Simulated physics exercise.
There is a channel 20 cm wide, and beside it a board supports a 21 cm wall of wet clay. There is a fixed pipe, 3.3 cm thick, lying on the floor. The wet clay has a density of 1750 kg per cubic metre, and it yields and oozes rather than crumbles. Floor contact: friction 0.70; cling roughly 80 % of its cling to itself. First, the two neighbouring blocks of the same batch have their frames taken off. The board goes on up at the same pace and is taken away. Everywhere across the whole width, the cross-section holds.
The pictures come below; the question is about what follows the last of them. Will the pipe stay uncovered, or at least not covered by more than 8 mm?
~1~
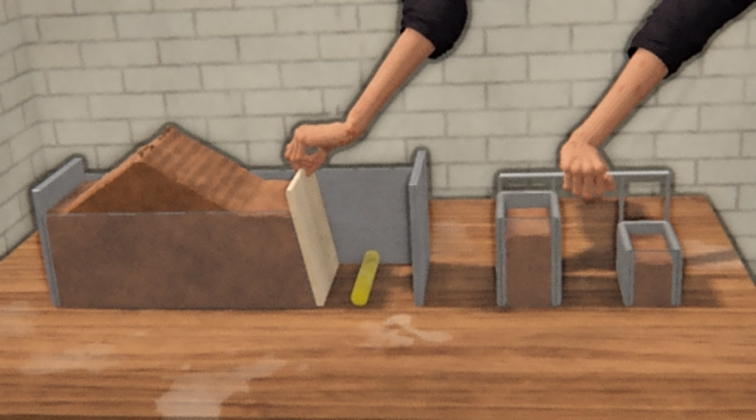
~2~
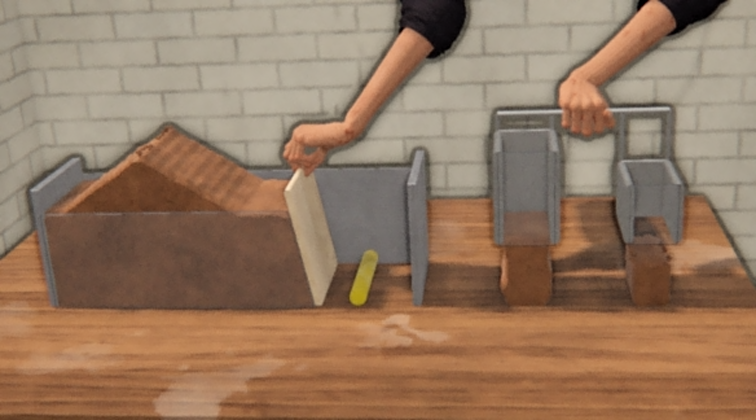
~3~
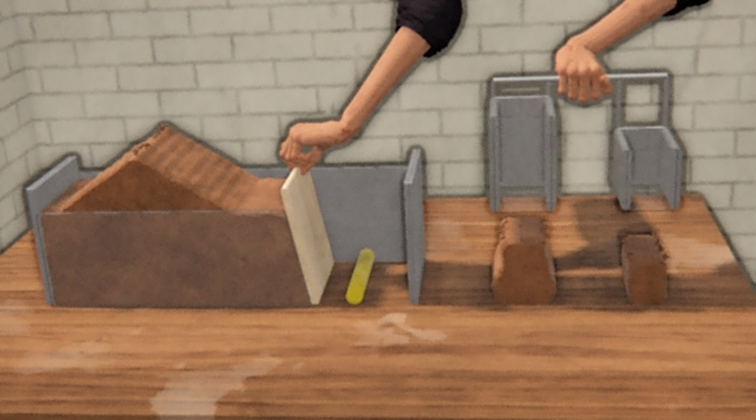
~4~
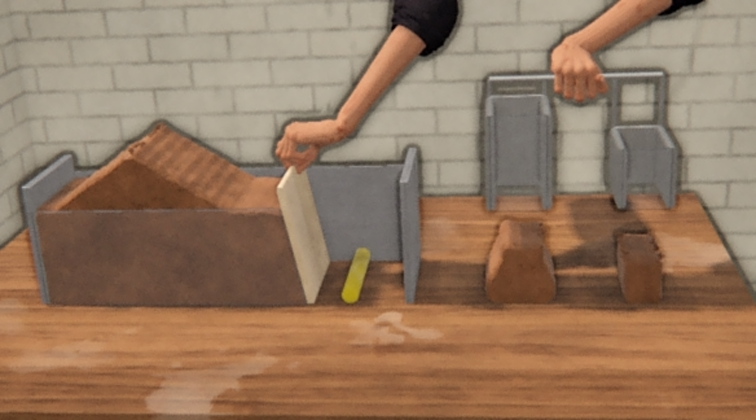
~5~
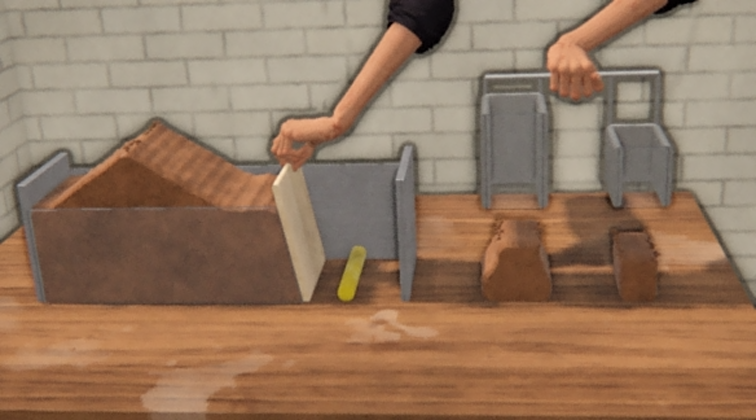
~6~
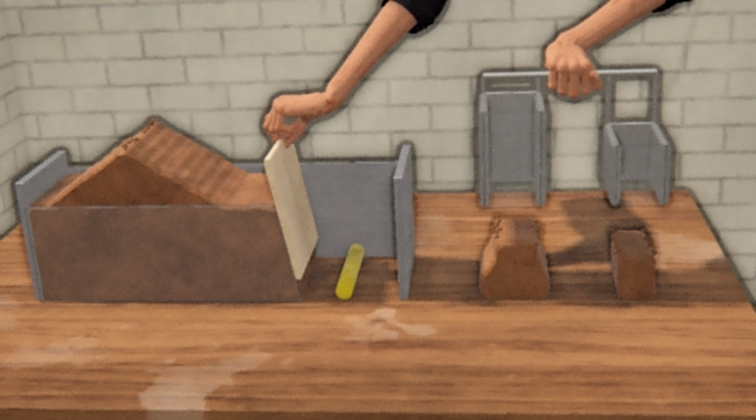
Yes, it is not covered that deep.
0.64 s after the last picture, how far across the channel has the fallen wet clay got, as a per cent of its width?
Roughly 25 in a hundred.
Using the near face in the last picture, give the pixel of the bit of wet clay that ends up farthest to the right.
Position: About (335, 273).
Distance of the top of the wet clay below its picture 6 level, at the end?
6.0 cm.
Another 0.19 s on from the sixth picture, the face still stands and nothing lies on the pipe.
Another 0.41 s on from the sixth picture, the face still stands and nothing lies on the pipe.
Another 0.64 s on from the sixth picture, the fallen stuff reaches 24 % of the way across and nothing lies on the pipe.
Another 0.86 s on from the sixth picture, the fallen stuff reaches 37 % of the way across and nothing lies on the pipe.
Another 0.96 s on from the sixth picture, at the end, the fallen stuff reaches 37 % of the way across and nothing lies on the pipe.
